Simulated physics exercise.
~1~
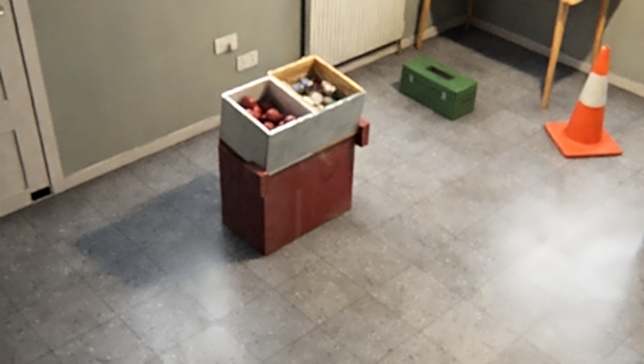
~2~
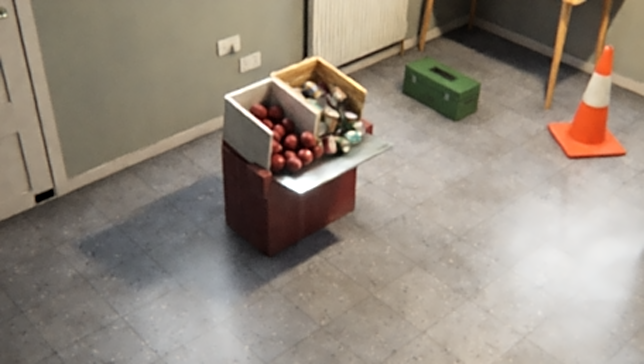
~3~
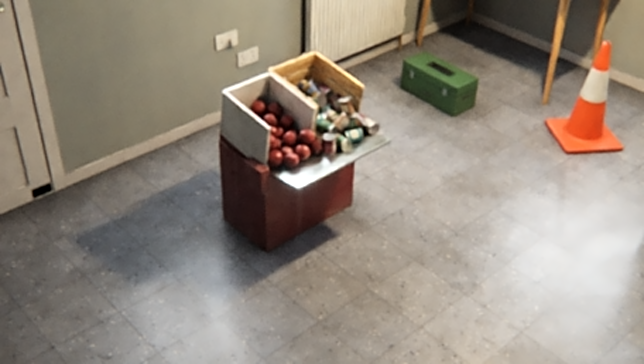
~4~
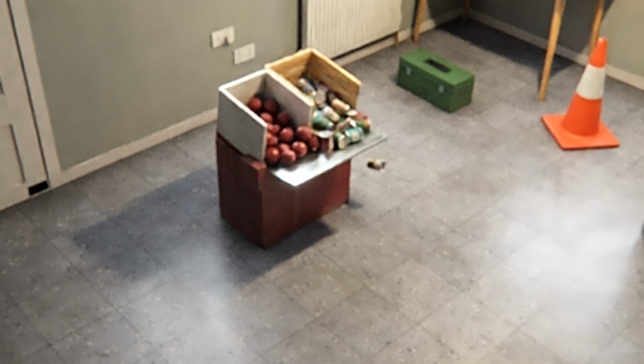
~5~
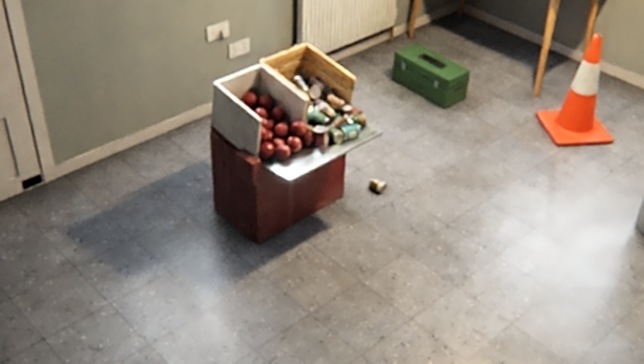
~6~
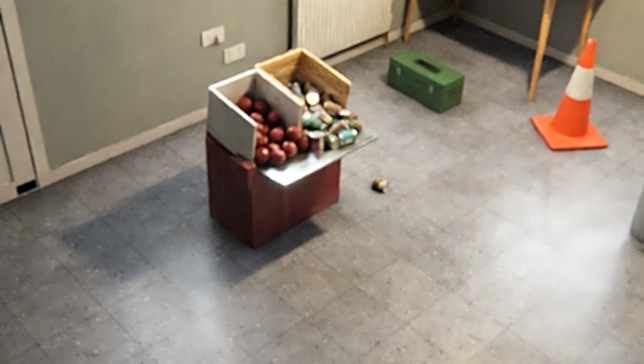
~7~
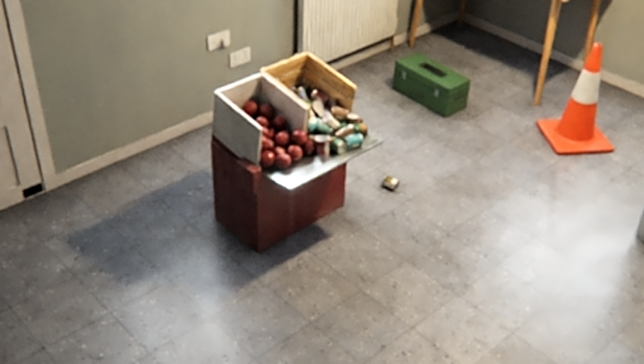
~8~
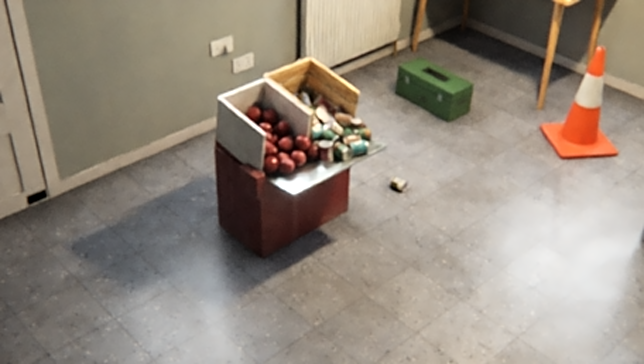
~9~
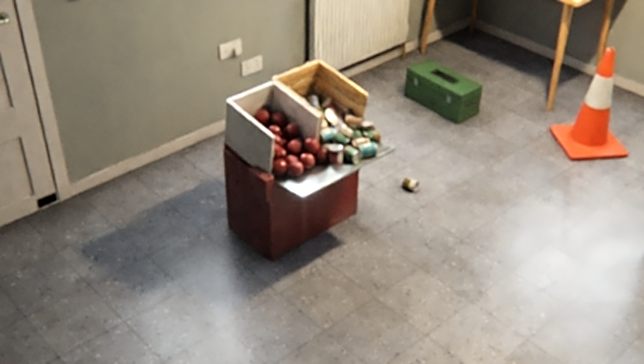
A flap on the front of two side-by-side hoppers swings open, and red apples and small tins slide forward onto it; one tin drops off the right side to the floor and rolls slightly, while the rest stay heaped on the flap and in the hoppers.
